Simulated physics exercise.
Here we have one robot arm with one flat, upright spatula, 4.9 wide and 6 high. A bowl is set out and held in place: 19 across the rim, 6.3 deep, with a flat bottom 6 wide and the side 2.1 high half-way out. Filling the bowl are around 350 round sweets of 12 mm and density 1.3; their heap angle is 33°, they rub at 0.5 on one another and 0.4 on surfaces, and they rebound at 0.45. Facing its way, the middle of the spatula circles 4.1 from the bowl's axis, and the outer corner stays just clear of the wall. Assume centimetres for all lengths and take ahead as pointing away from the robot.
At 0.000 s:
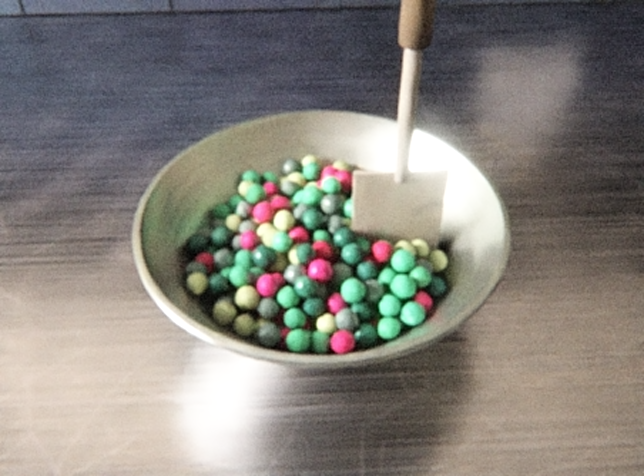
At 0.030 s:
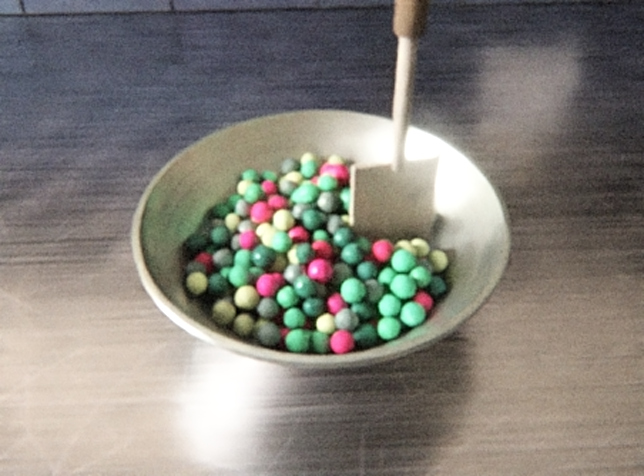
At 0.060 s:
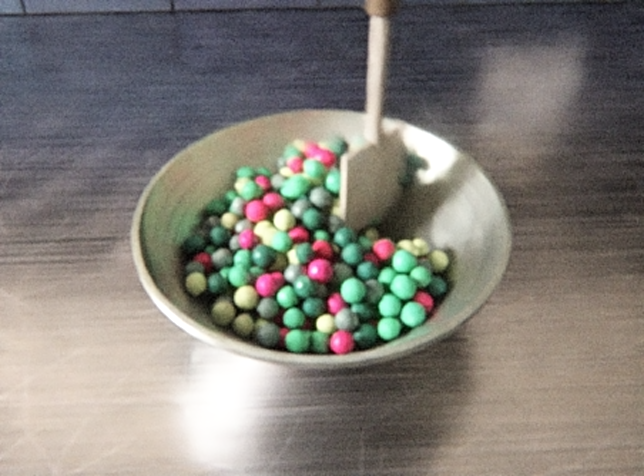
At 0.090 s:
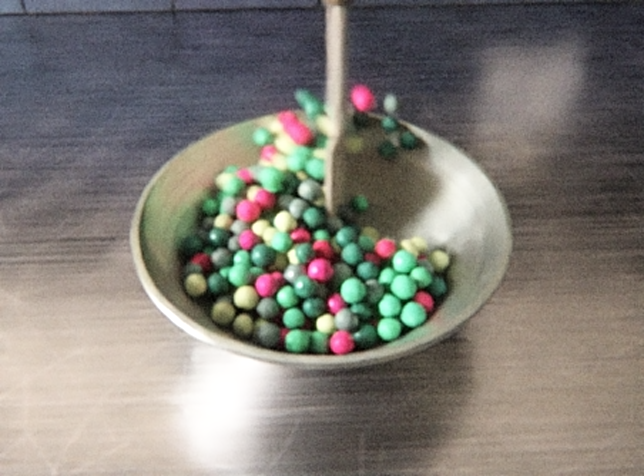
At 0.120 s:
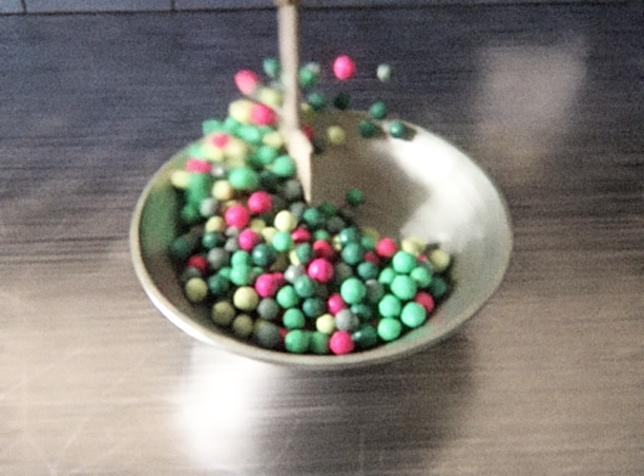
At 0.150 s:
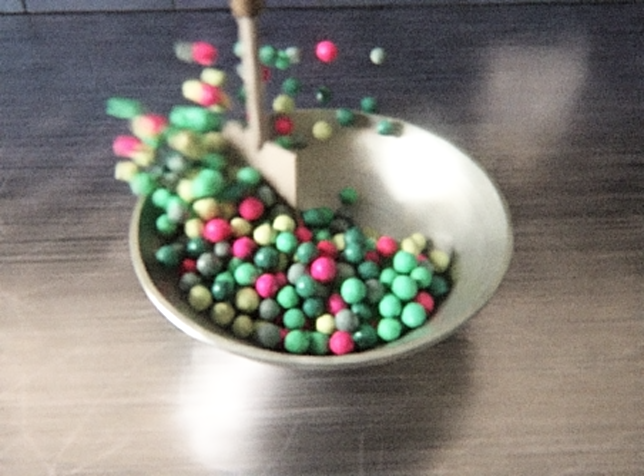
A robot arm sweeps a flat spatula leftward through a bowl, flinging colourful balls upward.
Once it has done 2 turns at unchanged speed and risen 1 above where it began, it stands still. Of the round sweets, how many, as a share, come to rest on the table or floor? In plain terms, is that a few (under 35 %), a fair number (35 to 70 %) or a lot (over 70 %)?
A fair number, 35 to 70 %.
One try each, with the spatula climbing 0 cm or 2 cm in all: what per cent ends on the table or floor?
I'd say some 65 per cent, and some 45 per cent.
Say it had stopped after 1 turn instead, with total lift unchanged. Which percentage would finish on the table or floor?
Estimate: Near 40 %.
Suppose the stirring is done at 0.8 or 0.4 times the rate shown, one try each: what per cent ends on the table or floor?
Around 45 percent for the first try and 15 percent for the second.
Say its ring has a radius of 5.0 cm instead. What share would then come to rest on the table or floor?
Around 35 in a hundred, in that case.
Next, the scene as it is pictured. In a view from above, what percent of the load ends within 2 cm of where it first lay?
That comes to some 15 per cent.
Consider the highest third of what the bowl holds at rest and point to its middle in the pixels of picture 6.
Centre of top third: Approx. (311, 237).
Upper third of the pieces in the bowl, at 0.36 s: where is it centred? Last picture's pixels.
The top third is centred near (442, 200) in the last picture.
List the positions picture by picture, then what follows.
The spatula neck at (404, 147), 0° round; upper third of the load around (313, 240), from x 195 to 435, top at y 165; 350 in the bowl, in the first picture.
The spatula neck at (400, 136), 12° round; upper third of the load around (311, 238), from x 195 to 435, top at y 165, in the second picture.
The spatula neck at (377, 114), 43° round; upper third of the load around (315, 215), from x 195 to 435, top at y 145, in the third picture.
The spatula neck at (338, 102), 76° round; upper third of the load around (299, 194), from x 195 to 435, top at y 100, in the fourth picture.
The spatula neck at (295, 103), 108° round; upper third of the load around (263, 176), from x 180 to 440, top at y 70; 345 in the bowl, 5 in flight or on the tool, in the fifth picture.
The spatula neck at (258, 116), 140° round; upper third of the load around (220, 172), from x 125 to 440, top at y 50; 330 in the bowl, 20 in flight or on the tool, in the sixth picture.
After 0.36 s, 4° round, highest piece 12 above the table; 218 in the bowl, 69 on the table or floor, 63 in flight or on the tool.
After 0.56 s, 227° round, highest piece 10 above the table; 178 in the bowl, 164 on the table or floor, 8 in flight or on the tool.
After 0.87 s, 0° round, highest piece 7 above the table; 177 on the table or floor, 173 in the bowl.
After 1.57 s, 0° round, highest piece 5 above the table; 178 on the table or floor, 172 in the bowl.
In the end, 178 on the table or floor, 172 in the bowl. That is 51 % on the table or floor.
